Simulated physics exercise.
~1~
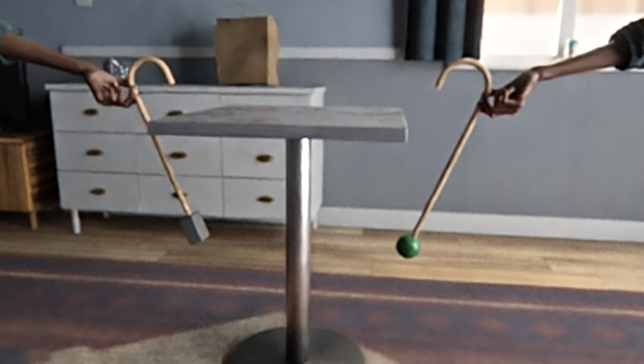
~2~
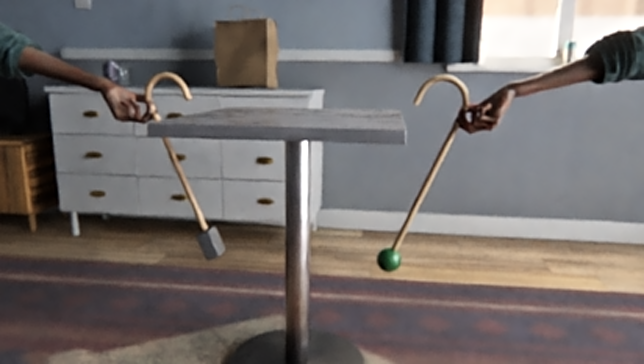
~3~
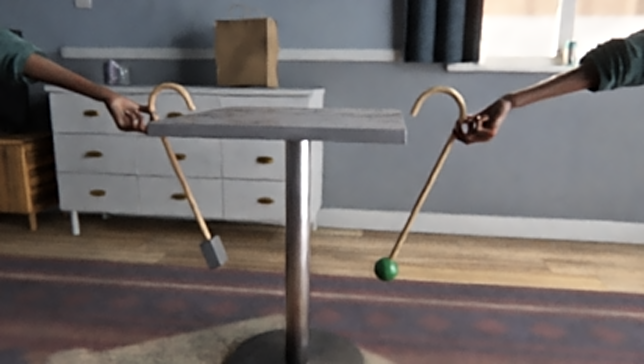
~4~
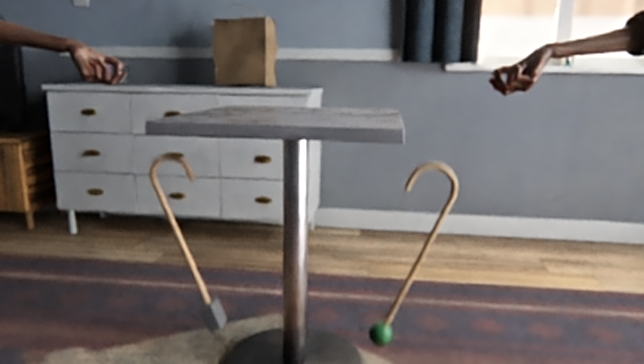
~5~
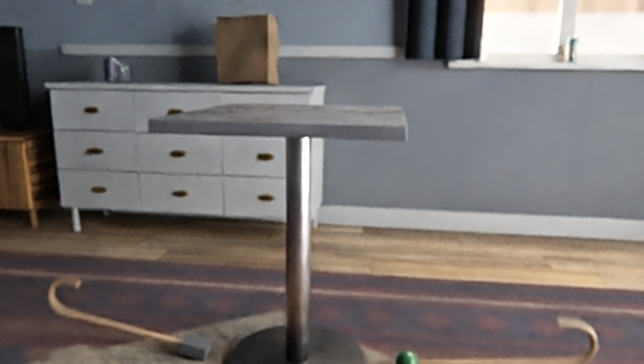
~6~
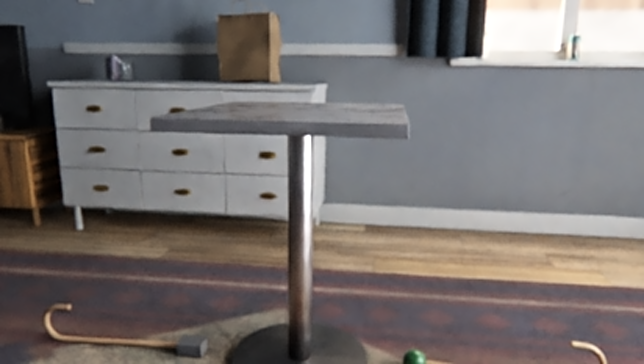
Two wooden canes with curved handles, one tipped with a grey block at left and one with a green ball at right, are held by a hand each beside a grey pedestal table, seen from the front in a slightly swaying view. Behind stand a white dresser with a brown paper bag on top and a blue-grey wall. The hands bring the hooks close to opposite edges of the tabletop, tilting them inward. Then the hands let go and draw back, and both canes drop, neither catching on the table. They tip outward and end lying on the patterned rug on either side of the base.
